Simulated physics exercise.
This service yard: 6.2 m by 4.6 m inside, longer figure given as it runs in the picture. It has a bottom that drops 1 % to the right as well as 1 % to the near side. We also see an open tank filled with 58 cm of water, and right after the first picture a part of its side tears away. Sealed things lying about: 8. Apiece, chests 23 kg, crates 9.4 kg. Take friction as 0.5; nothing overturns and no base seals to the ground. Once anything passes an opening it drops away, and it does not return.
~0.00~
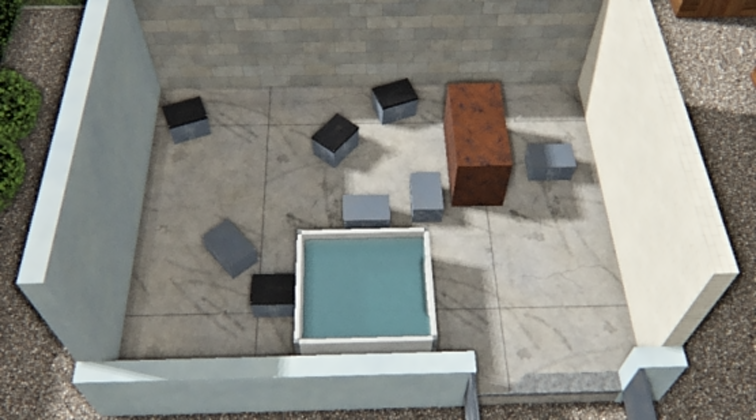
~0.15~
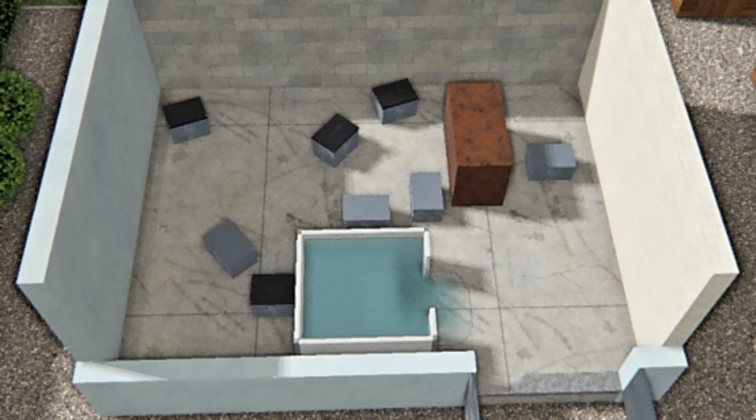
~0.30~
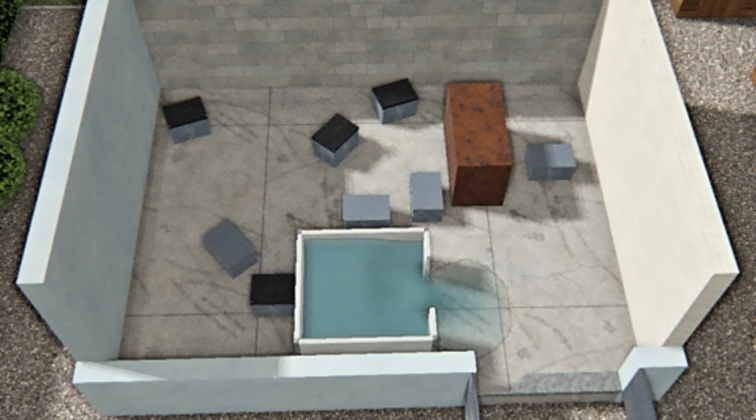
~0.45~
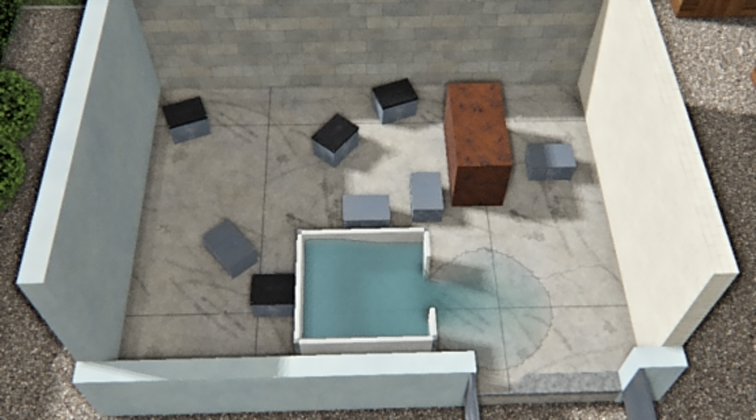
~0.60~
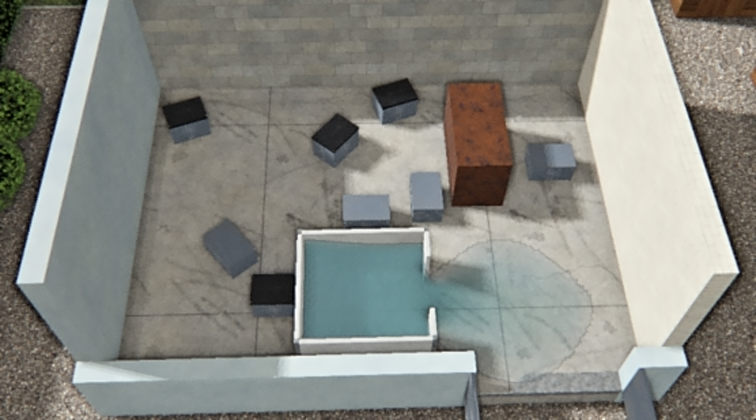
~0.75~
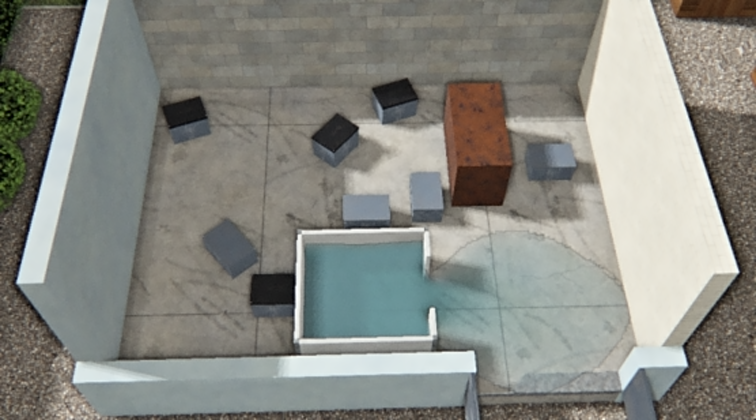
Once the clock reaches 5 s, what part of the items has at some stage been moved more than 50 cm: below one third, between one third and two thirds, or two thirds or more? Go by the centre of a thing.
Answer: The small band.
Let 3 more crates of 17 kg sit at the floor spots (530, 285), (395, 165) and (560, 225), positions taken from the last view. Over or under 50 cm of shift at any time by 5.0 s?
In the order asked: Farther than that, not as far, farther than that.
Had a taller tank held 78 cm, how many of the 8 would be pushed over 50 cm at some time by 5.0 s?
I count 1 of them in that case.
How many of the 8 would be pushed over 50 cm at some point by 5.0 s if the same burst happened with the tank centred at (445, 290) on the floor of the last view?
So the tally would be 1.
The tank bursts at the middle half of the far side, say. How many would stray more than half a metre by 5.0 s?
That gives 4 of them.
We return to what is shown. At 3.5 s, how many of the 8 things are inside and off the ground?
Tally: 0 of them.
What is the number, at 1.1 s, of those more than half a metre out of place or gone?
Count: 0.
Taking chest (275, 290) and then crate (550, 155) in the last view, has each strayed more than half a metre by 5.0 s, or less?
Within half a metre, then beyond half a metre.
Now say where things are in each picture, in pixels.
A chest at (335, 132) rests on the ground; a chest at (273, 288) rests on the ground; 2.0 m2 under water; 0 of 8 have shifted, in the first picture.
A chest at (335, 132) rests on the ground; a chest at (273, 288), on the bottom; 2.4 m2 under water; 0 of 8 have shifted, in the second picture.
A chest at (335, 132), on the bottom; a chest at (273, 288), on the bottom; water covers 3.1 m2; 0 of 8 have shifted, in the third picture.
A chest at (335, 132), on the bottom; a chest at (273, 288) rests on the ground; 3.9 m2 under water; 0 of 8 have shifted, in the fourth picture.
A chest at (335, 132) rests on the ground; a chest at (273, 288) rests on the ground; 4.8 m2 under water; 0 of 8 have shifted, in the fifth picture.
A chest at (335, 132), on the bottom; a chest at (273, 288) rests on the ground; 6.0 m2 under water; 0 of 8 have shifted, in the sixth picture.
After 1.1 s 0 of 8 are over 50 cm from their spots; 0 afloat.
After 2.2 s 0 of 8 are over 50 cm from their spots; 0 afloat.
After 3.5 s 1 of 8 are over 50 cm from their spots; 0 afloat.
After 5.0 s 1 of 8 are over 50 cm from their spots, and 1 have been at some point; 1 afloat.
